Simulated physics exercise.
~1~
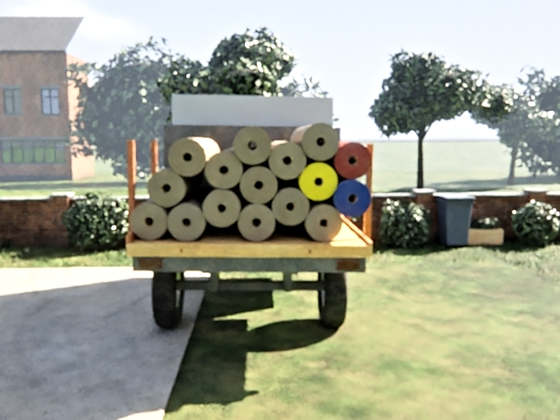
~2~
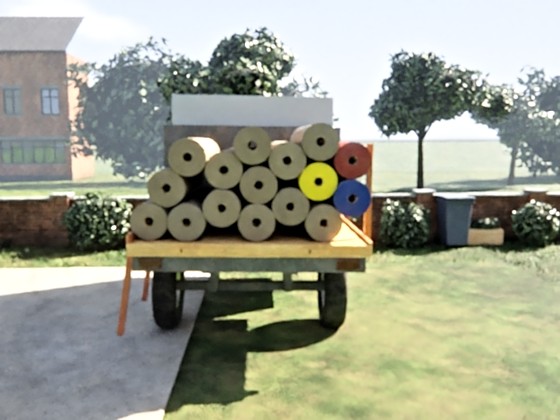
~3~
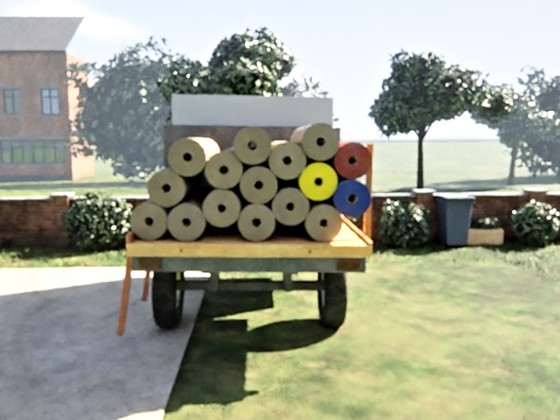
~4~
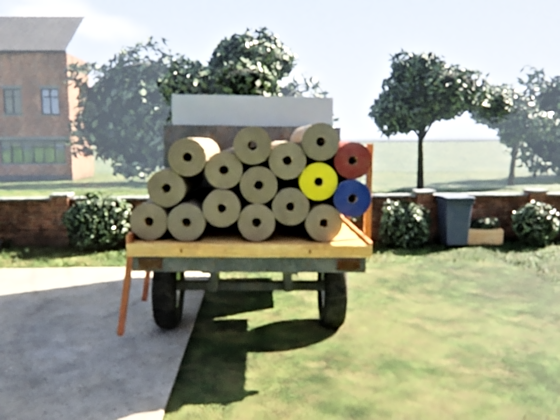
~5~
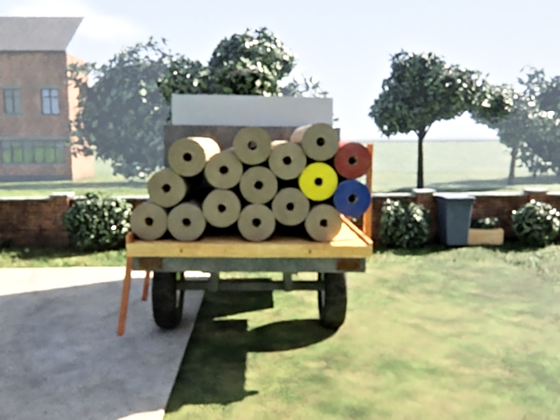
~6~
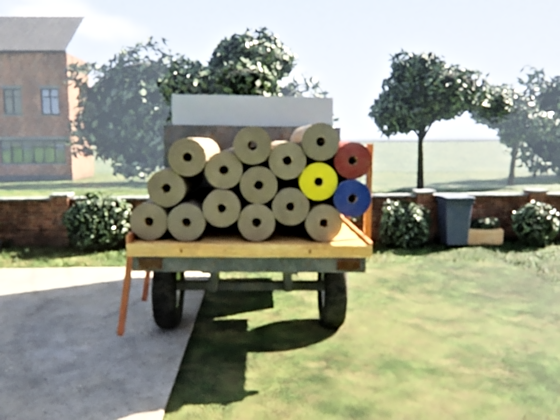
On a parked flatbed lorry, the left posts swing down while every roll stays stacked.
